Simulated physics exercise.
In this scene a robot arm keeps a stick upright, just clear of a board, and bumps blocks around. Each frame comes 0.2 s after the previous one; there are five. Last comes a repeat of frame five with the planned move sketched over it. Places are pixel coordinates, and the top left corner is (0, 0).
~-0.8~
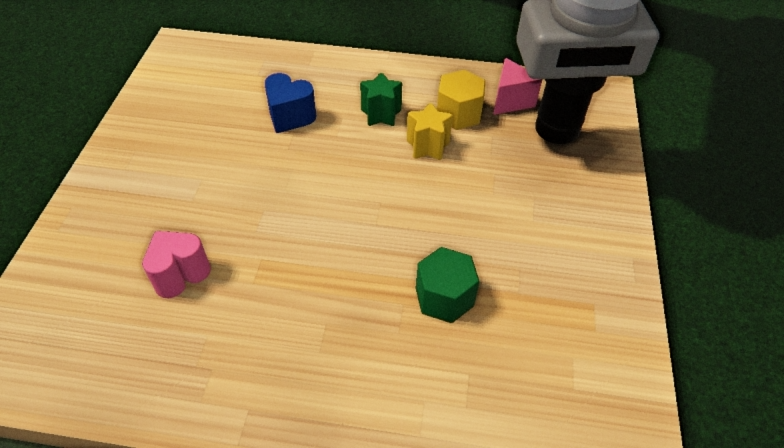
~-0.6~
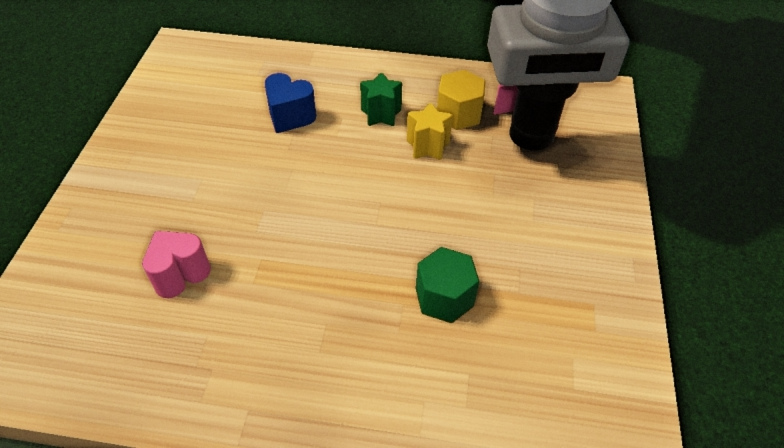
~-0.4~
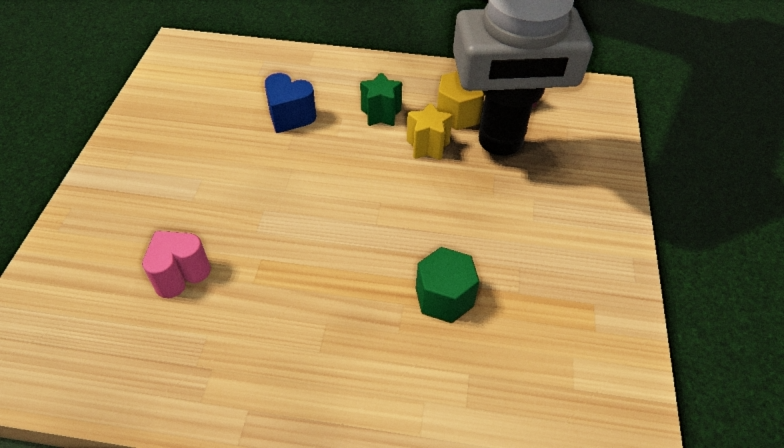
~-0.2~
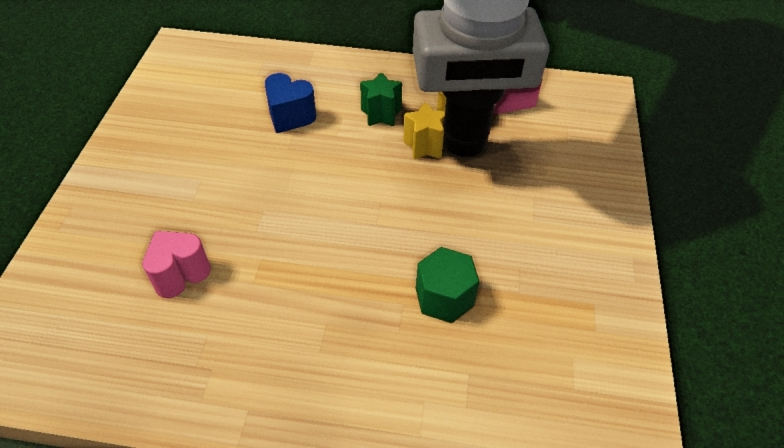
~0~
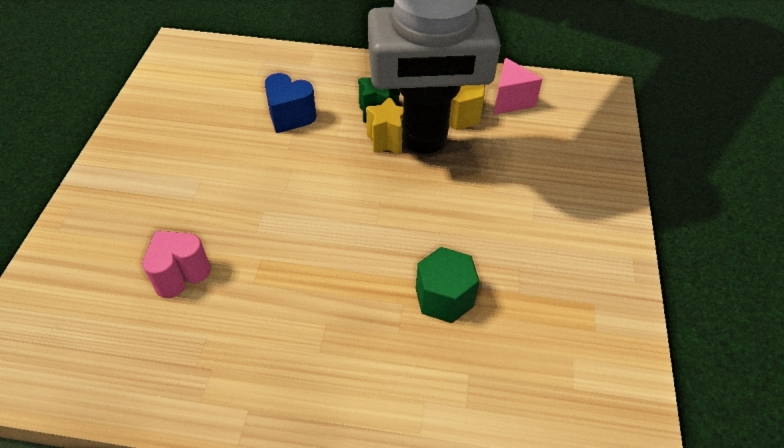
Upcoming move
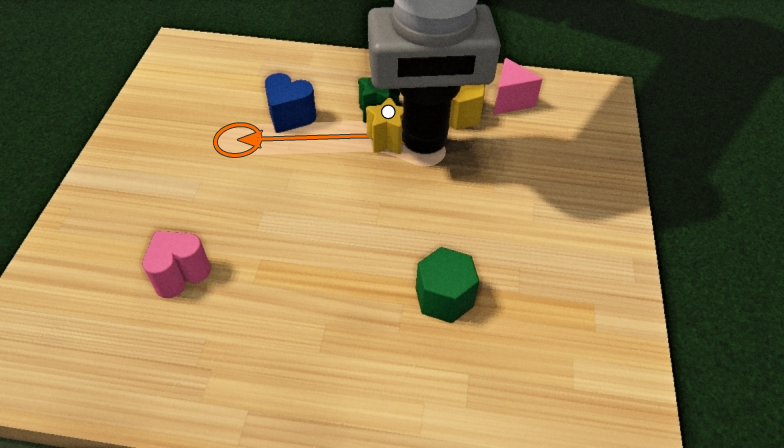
On a wooden board, a robot arm's black stick sweeping left past coloured blocks and pushing the yellow star leftward.
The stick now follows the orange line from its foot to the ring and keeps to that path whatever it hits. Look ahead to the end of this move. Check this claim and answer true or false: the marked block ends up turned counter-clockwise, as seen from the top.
The statement is false.
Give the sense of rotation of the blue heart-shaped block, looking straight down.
Looking down: Clockwise.
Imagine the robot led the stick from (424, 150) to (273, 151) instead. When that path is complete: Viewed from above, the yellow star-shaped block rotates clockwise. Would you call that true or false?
My answer: True.
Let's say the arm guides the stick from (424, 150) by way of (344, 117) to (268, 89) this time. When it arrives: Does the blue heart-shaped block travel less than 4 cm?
No - that is not the case.
The drawn path runs from (424, 150) via (364, 136) and (301, 138), ending at (238, 140); the dot is on the yellow star-shaped block.
What follows on the original path. One third of the way, stick at (364, 125); green star-shaped block at (368, 76), turned 40° clockwise; yellow star-shaped block at (326, 100).
Two thirds of the way, stick at (299, 127); blue heart-shaped block at (245, 75); green star-shaped block at (368, 76), turned 40° clockwise; yellow star-shaped block at (265, 96).
At the end, stick at (235, 129); blue heart-shaped block at (225, 64), turned 35° clockwise; green star-shaped block at (368, 76), turned 40° clockwise; yellow star-shaped block at (219, 88), turned 45° clockwise; yellow six-sided block not moved.
